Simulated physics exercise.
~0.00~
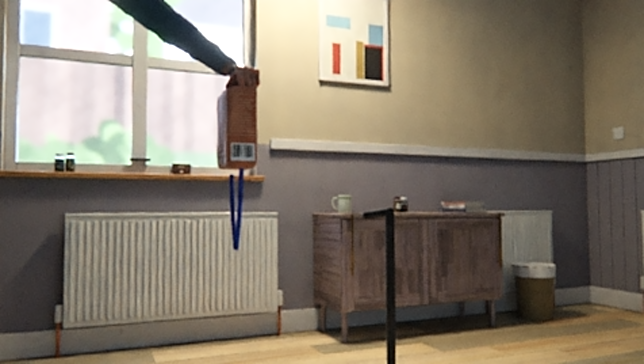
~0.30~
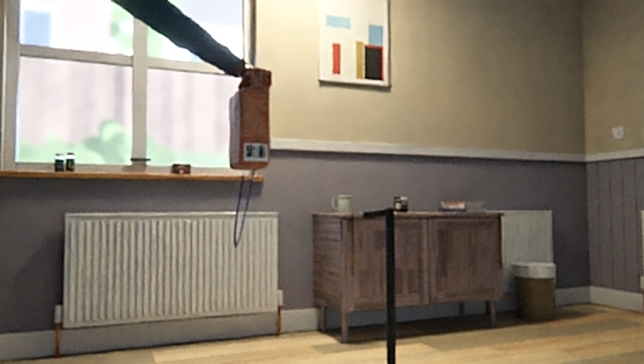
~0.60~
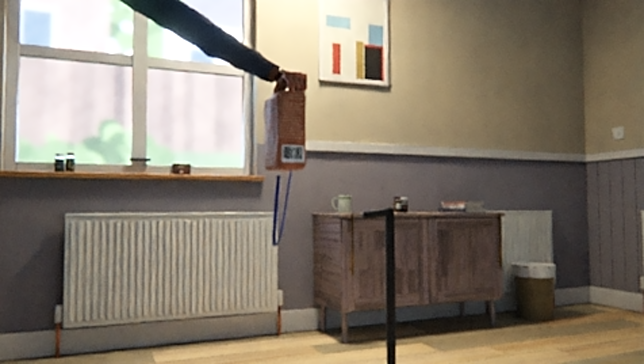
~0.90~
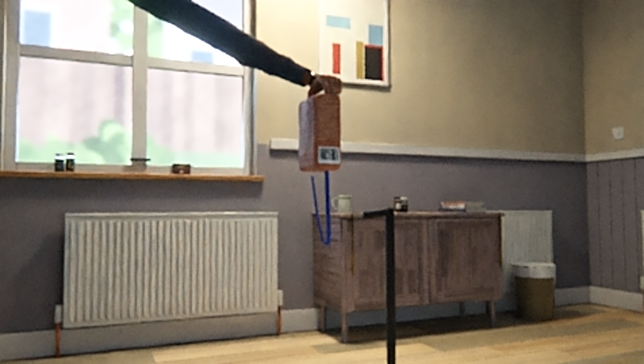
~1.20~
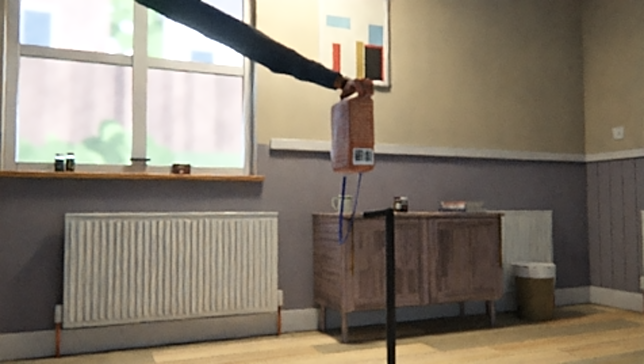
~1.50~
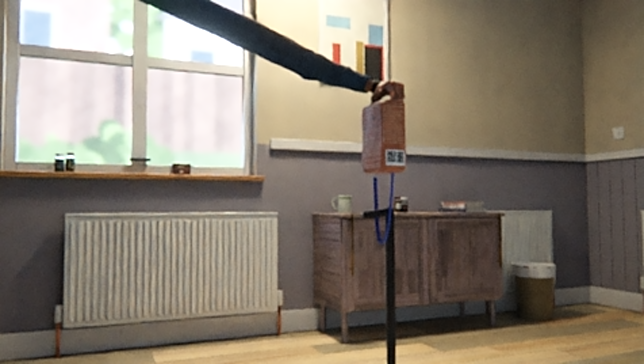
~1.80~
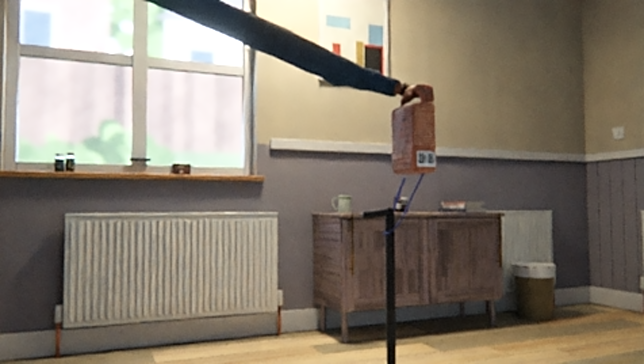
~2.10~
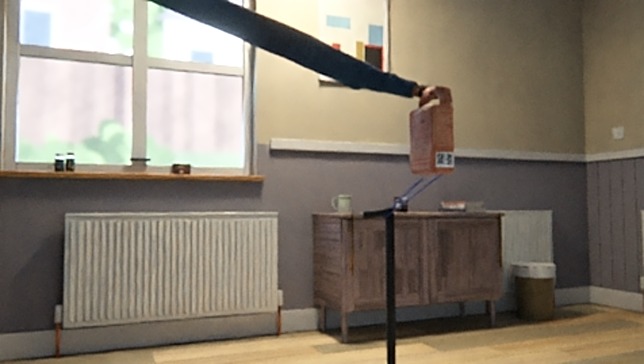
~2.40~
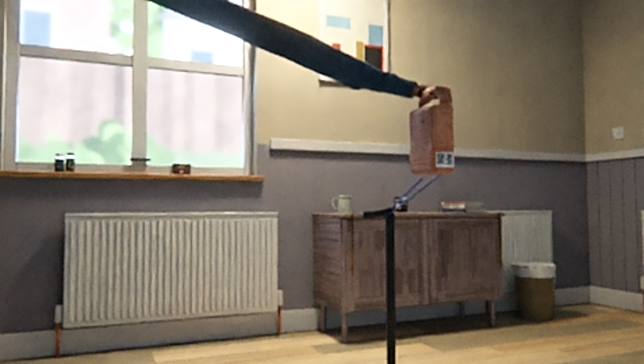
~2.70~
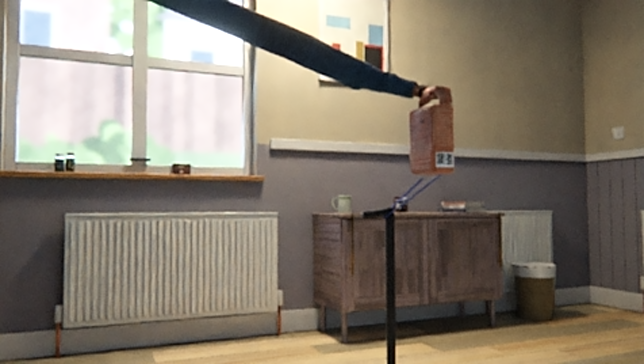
In a room, a hand carries an orange sack right until its loop snags a post.
